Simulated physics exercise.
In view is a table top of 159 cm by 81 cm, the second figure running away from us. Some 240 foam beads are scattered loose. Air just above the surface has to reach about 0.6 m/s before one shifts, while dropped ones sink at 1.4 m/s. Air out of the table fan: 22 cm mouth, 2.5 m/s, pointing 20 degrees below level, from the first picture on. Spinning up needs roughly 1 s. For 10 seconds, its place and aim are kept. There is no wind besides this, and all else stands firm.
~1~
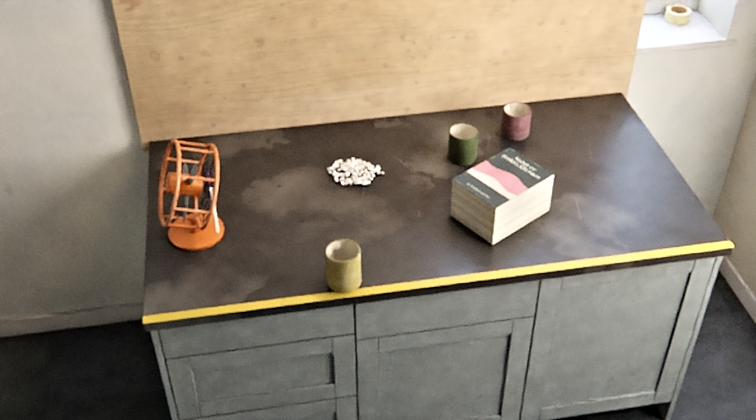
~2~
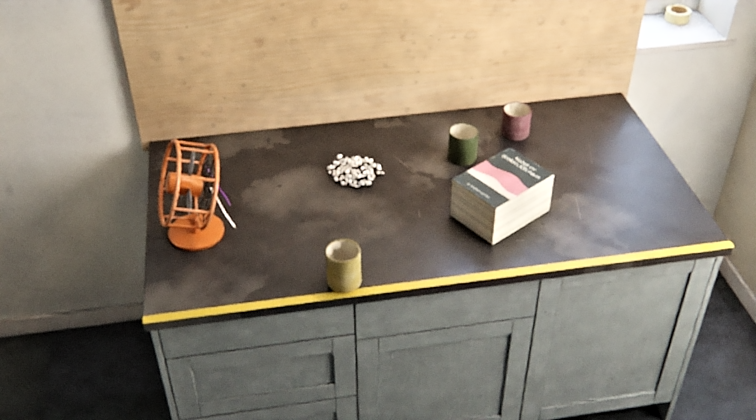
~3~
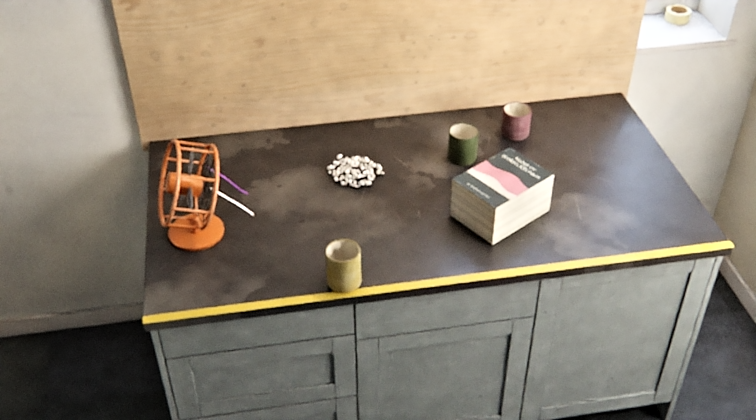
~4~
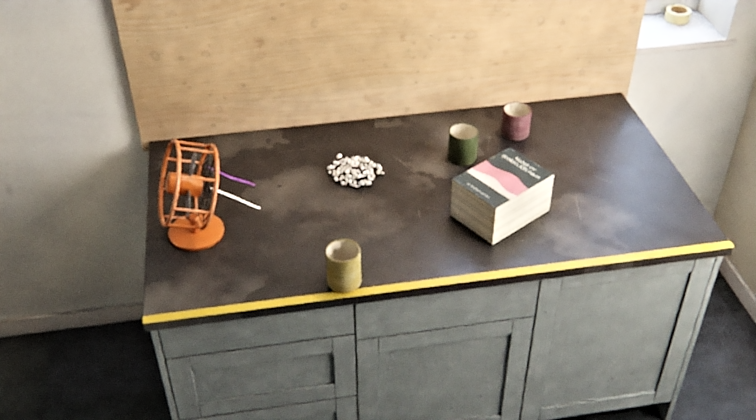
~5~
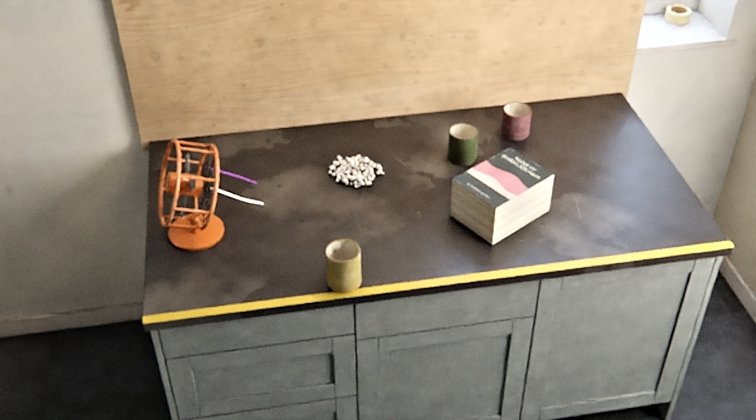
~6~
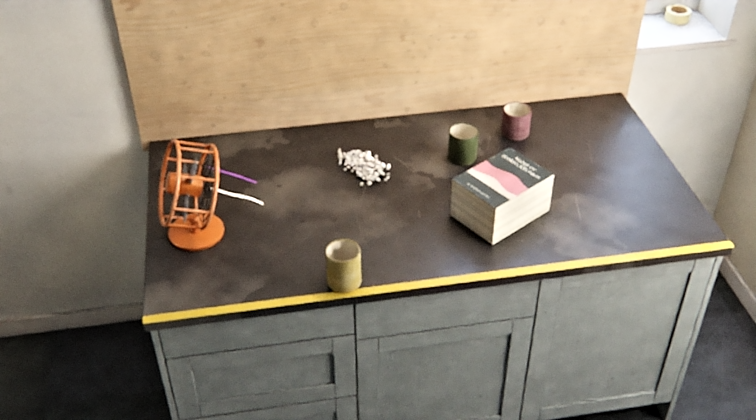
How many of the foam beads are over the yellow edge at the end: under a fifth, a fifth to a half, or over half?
I reckon the share over that edge will not reach one fifth.
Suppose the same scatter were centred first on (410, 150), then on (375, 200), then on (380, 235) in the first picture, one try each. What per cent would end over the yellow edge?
First try near 0 %, second near 5 %, third near 100 %.
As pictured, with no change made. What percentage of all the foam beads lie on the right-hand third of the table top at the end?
Share at the end: Close to 0 %.
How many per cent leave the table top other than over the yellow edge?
It comes out at some 100 %.
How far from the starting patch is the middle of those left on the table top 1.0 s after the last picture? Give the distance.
The centre sits some 80 cm from where it began.
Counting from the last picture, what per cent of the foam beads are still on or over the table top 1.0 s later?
I reckon some 90 %.
Then, 1.0 s after the last picture, 0 % are over the yellow edge; the middle of those still in play is near (581, 97); 0 % have settled or left.
Then, 2.2 s after the last picture, 0 % are over the yellow edge; 95 % have settled or left.
Then, 4.6 s after the last picture, 0 % are over the yellow edge; 99 % have settled or left.
Then, 9.1 s after the last picture, at the end, 0 % are over the yellow edge.
